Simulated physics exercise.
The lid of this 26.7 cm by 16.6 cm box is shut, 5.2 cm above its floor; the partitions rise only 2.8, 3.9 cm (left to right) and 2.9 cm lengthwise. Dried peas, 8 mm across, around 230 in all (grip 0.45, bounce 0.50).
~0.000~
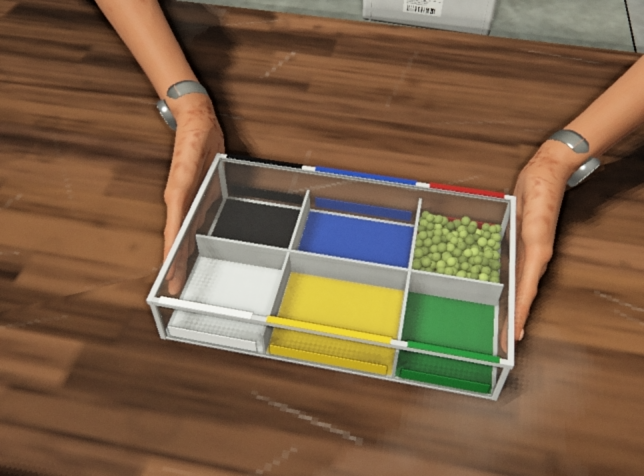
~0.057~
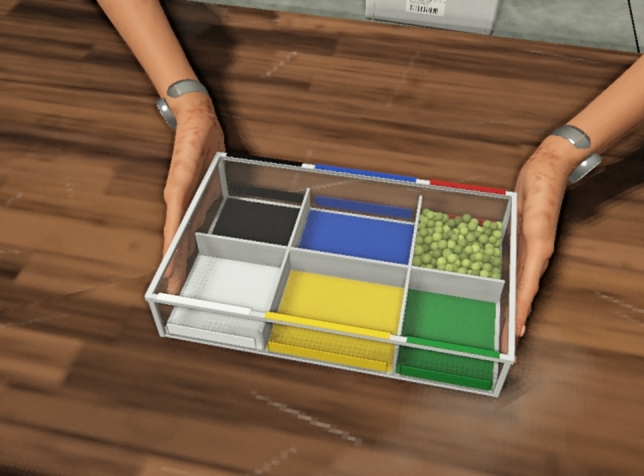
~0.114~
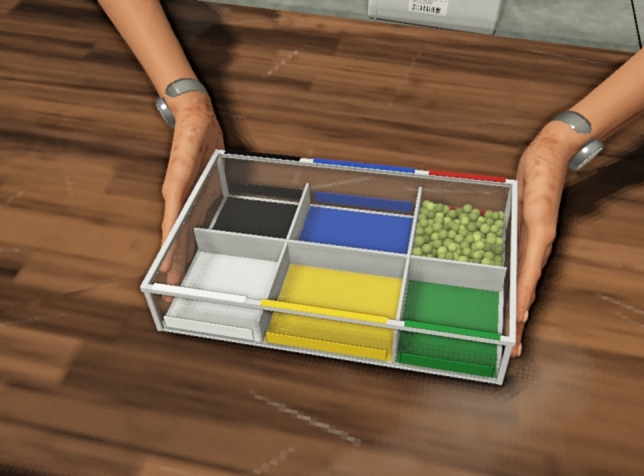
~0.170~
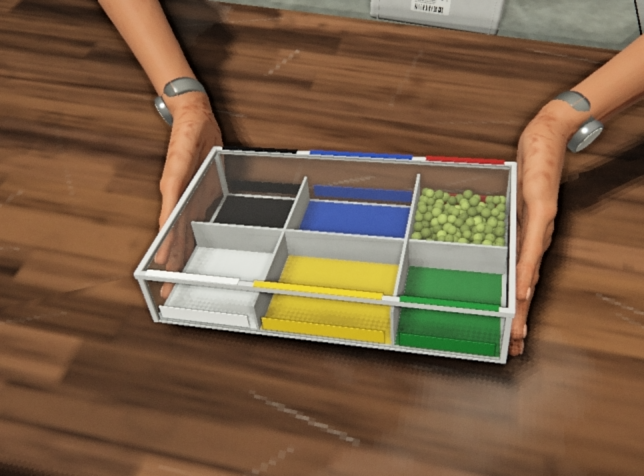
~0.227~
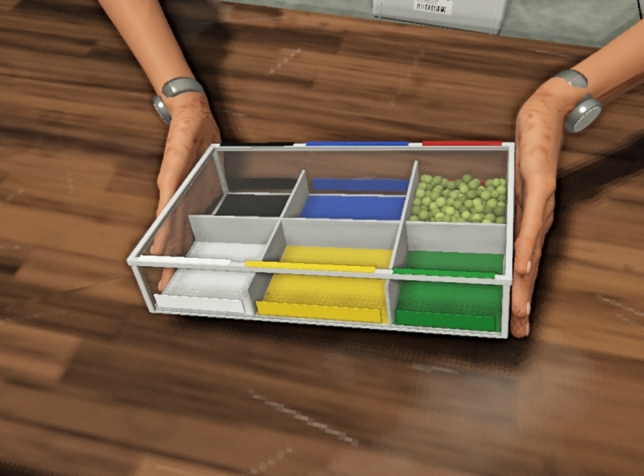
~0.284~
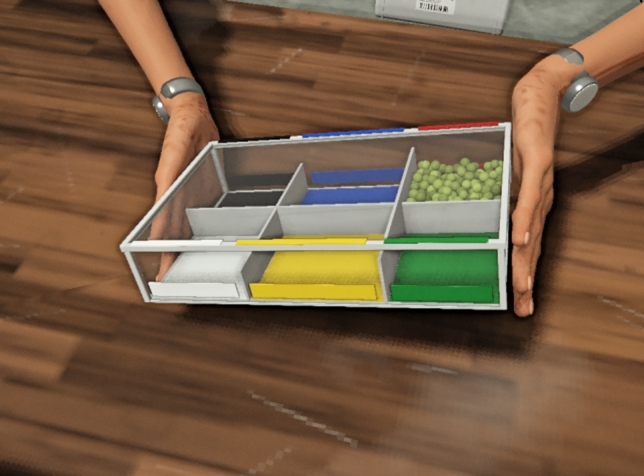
On a wooden tabletop, two hands tilting a clear six-compartment box with coloured sections, green peas staying in the back right one.
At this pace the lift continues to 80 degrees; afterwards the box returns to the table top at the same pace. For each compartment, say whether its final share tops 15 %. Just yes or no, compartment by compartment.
Red compartment gets a yes, blue compartment gets a no, green compartment gets a no, yellow compartment gets a no, white compartment gets a no, black compartment gets a no.
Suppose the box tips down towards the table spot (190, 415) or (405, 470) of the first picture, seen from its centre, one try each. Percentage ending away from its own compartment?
About 65 per cent on the first try and 55 per cent on the second.
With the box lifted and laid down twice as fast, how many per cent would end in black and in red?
Result: Black = 5 %; red = 90 %.
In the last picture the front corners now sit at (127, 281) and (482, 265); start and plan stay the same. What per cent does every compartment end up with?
It comes out as red at 85 percent, blue at 5 percent, green at 0 percent, yellow at 0 percent, white at 0 percent and black at 5 percent.
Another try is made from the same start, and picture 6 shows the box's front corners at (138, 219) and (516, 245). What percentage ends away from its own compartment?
Estimate: Around 5 %.
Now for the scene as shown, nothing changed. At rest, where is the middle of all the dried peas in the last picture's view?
Look around (444, 244) in the last picture.
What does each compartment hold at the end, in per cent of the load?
Red: 90 %, blue: 5 %, green: 0 %, yellow: 0 %, white: 0 %, black: 5 %.
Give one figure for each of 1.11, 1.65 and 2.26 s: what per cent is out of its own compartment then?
Taking the three times in turn, it reads 5, 10 and 10.
After 1.11 s, tilt 79 degrees; red 95 %, blue 5 %.
After 1.65 s, tilt 34 degrees; red 90 %, blue 5 %, black 5 %.
After 2.26 s, tilt 0 degrees; red 90 %, blue 5 %, black 5 %.
At rest (2.8 s), red 90 %, blue 5 %, green 0 %, yellow 0 %, white 0 %, black 5 %.
